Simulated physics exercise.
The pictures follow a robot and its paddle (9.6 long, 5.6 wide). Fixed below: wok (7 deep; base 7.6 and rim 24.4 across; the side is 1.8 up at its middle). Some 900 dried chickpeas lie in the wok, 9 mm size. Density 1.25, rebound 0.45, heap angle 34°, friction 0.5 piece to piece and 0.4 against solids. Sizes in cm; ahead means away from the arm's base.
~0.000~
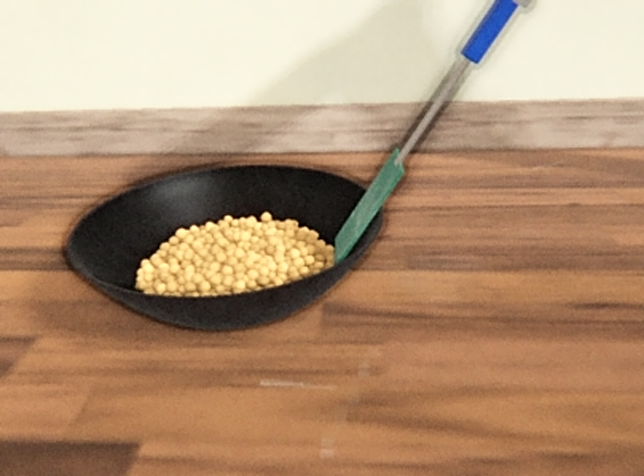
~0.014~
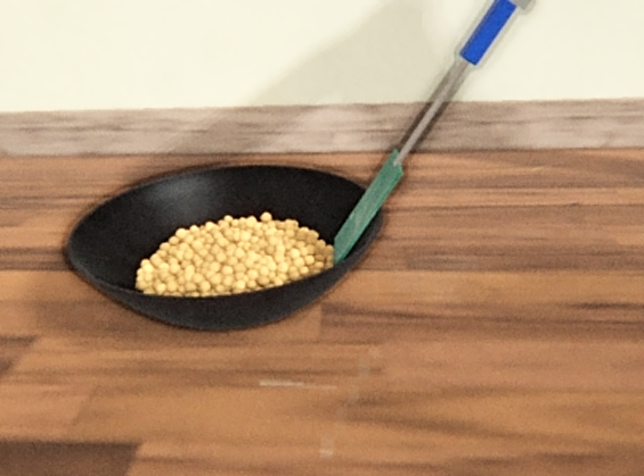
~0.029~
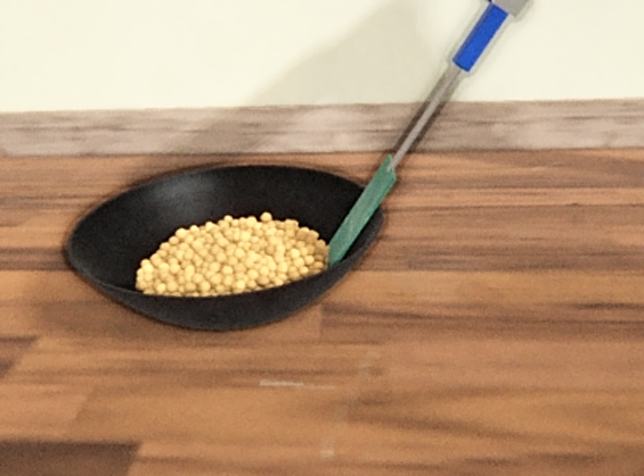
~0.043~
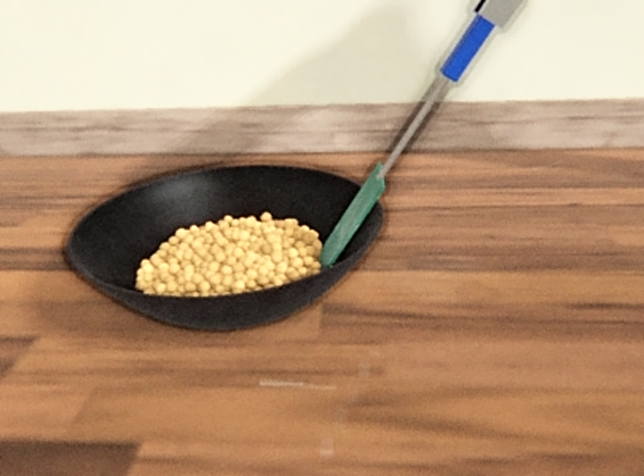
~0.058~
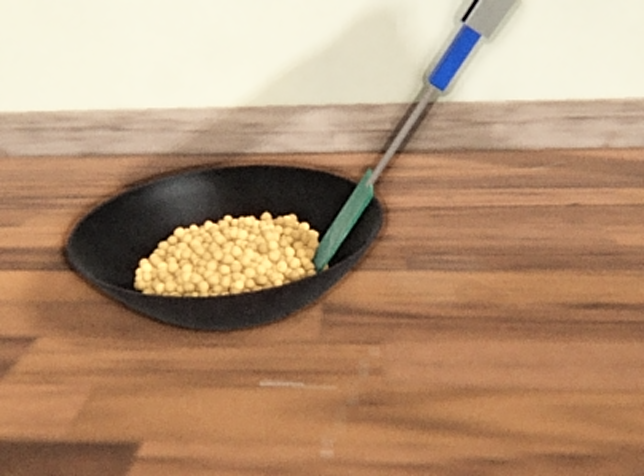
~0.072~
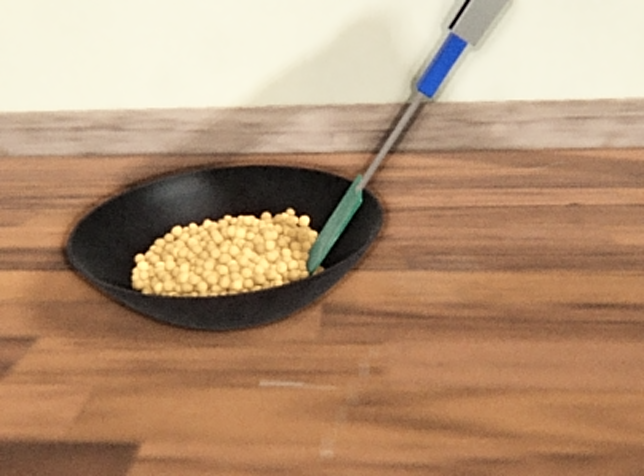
On a wood-grain surface, a green paddle slides down and left inside a black wok, slightly nudging a heap of chickpeas.
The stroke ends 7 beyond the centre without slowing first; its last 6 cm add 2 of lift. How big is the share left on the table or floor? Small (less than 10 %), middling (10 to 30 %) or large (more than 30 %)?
A small share, less than 10 %, ends on the table or floor.
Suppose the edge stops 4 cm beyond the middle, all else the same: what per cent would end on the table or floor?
In that case some 0 per cent.
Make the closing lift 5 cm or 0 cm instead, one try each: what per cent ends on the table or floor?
Some 10 and 5 per cent.
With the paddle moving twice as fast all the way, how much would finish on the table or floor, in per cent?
Then about 30 per cent.
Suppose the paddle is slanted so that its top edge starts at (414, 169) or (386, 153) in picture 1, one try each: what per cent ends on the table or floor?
About 5 and 10 per cent.
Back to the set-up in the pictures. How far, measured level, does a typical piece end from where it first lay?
About 4 cm.
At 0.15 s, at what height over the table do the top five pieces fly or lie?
About 5 cm.
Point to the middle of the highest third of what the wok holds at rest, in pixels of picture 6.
At about (139, 242).
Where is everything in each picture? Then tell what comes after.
The first picture shows paddle top edge at (400, 159), sloping 58°; upper third of the load around (241, 254), from x 140 to 330, top at y 220; 900 in the wok.
The second picture shows paddle top edge at (399, 161), sloping 58°; upper third of the load around (241, 254), from x 140 to 330, top at y 220.
The third picture shows paddle top edge at (392, 166), sloping 58°; upper third of the load around (241, 254), from x 140 to 330, top at y 220.
The fourth picture shows paddle top edge at (382, 174), sloping 58°; upper third of the load around (240, 253), from x 140 to 325, top at y 220.
The fifth picture shows paddle top edge at (371, 181), sloping 58°; upper third of the load around (239, 252), from x 140 to 320, top at y 220.
The sixth picture shows paddle top edge at (360, 187), sloping 58°; upper third of the load around (235, 251), from x 140 to 320, top at y 215; 900 in the wok.
By 0.15 s, sloping 58°, highest piece 6 above the table; 900 in the wok.
By 0.23 s, sloping 58°, highest piece 7 above the table; 900 in the wok.
By 0.47 s, sloping 58°, highest piece 8 above the table; 864 in the wok, 27 on the table or floor, 9 on the blade or in flight.
By 1.52 s, sloping 58°, highest piece 7 above the table; 862 in the wok, 38 on the table or floor.
Final count, 862 in the wok, 38 on the table or floor. That is 4 % on the table or floor.
